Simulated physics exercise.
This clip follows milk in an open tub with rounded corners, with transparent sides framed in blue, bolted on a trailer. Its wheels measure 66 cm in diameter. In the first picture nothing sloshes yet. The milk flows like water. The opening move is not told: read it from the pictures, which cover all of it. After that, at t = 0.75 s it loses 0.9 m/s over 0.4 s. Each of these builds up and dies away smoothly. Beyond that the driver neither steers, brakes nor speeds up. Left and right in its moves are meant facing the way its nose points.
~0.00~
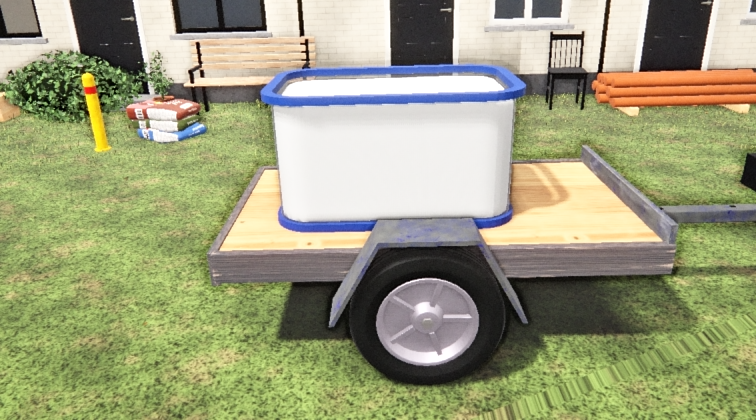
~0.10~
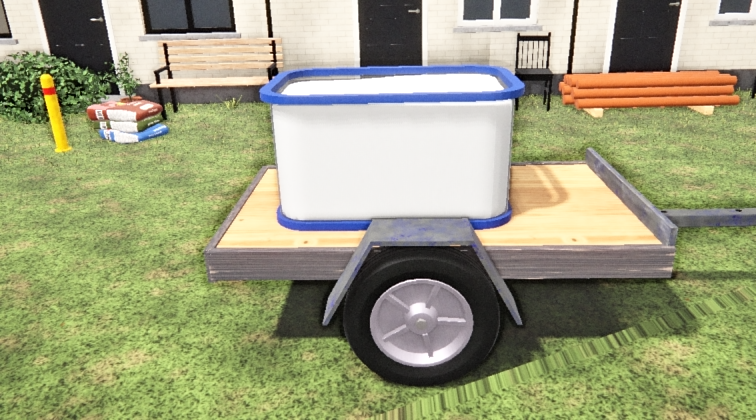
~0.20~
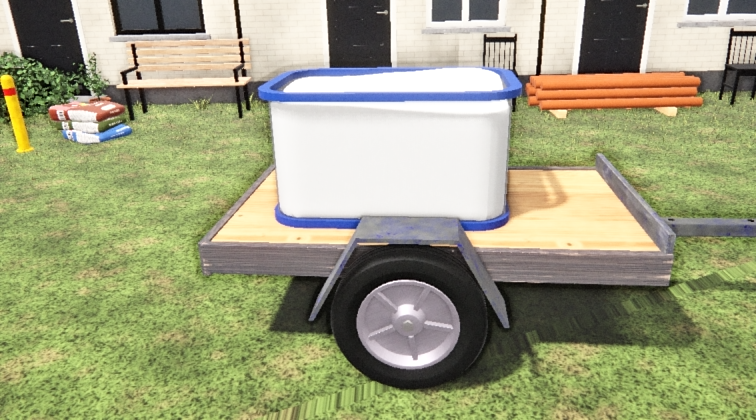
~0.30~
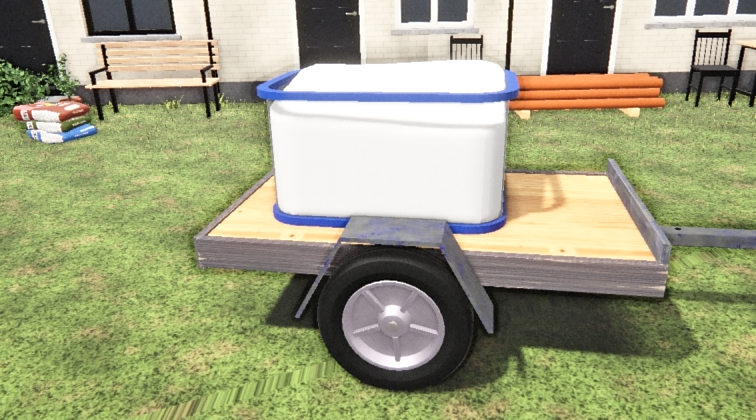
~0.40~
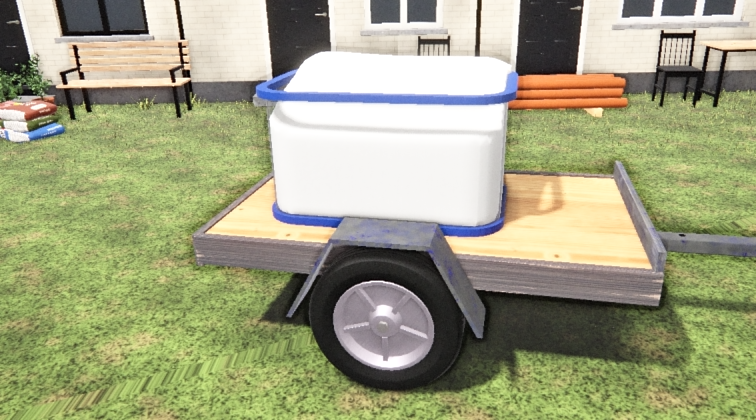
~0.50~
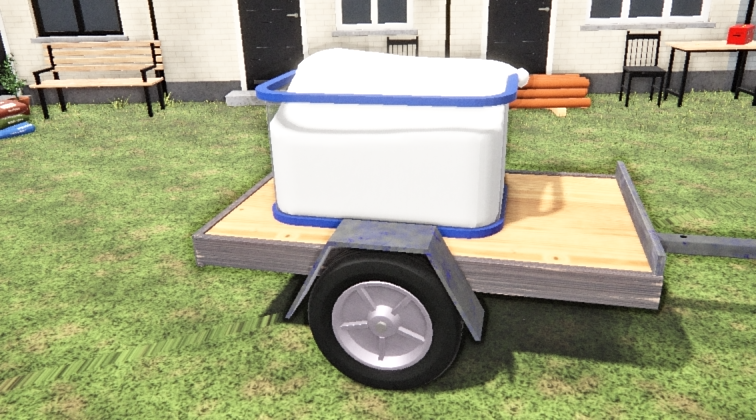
The clip shows a flatbed trailer rolling right across grass past a bench and stacked orange pipes, carrying a blue-framed tub of white milk, which starts level, then heaps up towards the far side and bulges above the rim.
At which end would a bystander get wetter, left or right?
More leaves at the right one.
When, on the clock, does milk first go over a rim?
Around 0.6 s.
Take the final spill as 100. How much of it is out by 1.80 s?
About 70 per cent.
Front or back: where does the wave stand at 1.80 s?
At the back.
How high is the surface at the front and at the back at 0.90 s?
Front 56 cm, back 52 cm.
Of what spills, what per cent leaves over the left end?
Some 10 per cent of it.
Then, 0.90 s in, it stands 51 cm high behind and 56 cm in front; 3 per cent has gone over the far side.
Then, 1.30 s in, it stands 38 cm high behind and 68 cm in front; 4 per cent has gone over the far side, a little elsewhere.
Then, 1.80 s in, it stands 65 cm high behind and 40 cm in front; 8 per cent has gone over the far side and the right end, a little elsewhere.
Then, 4.14 s in, 12 per cent has gone over the far side and the right end, a little elsewhere; the right end has passed 4 per cent and the left end 1.
